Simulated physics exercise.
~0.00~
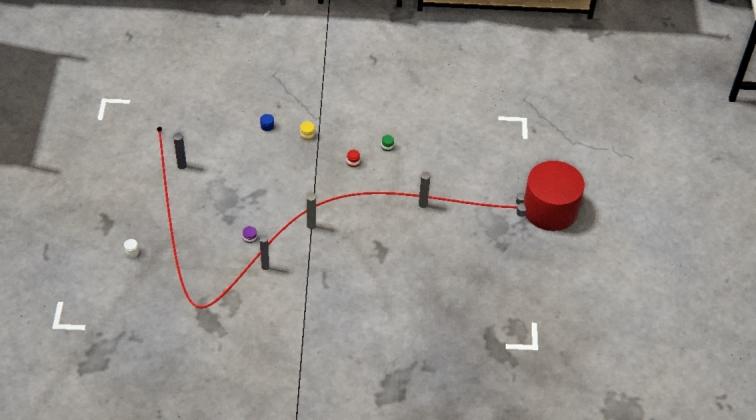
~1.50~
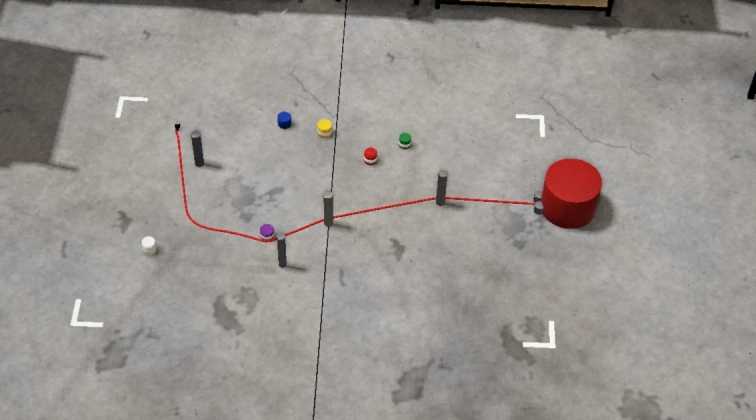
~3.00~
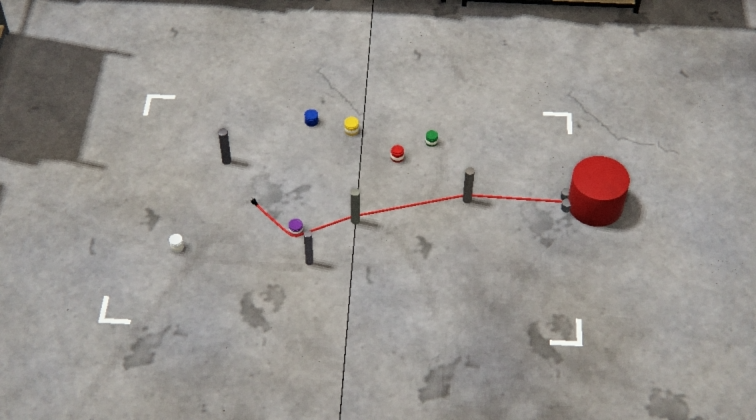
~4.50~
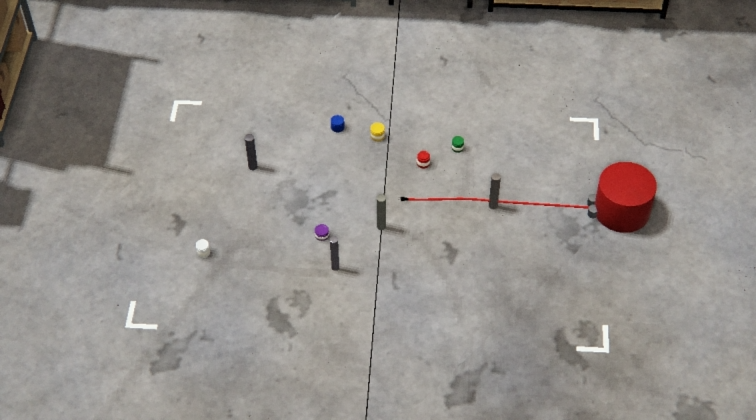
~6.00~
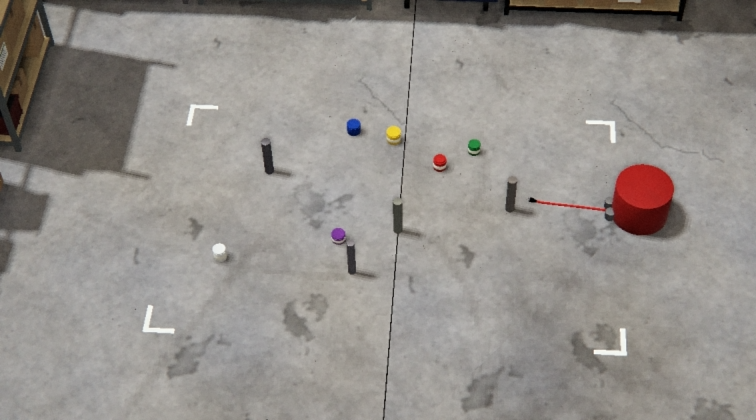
Red drum reeling in a thin red line past dark posts and small coloured tubs, stopping with a short length still out.
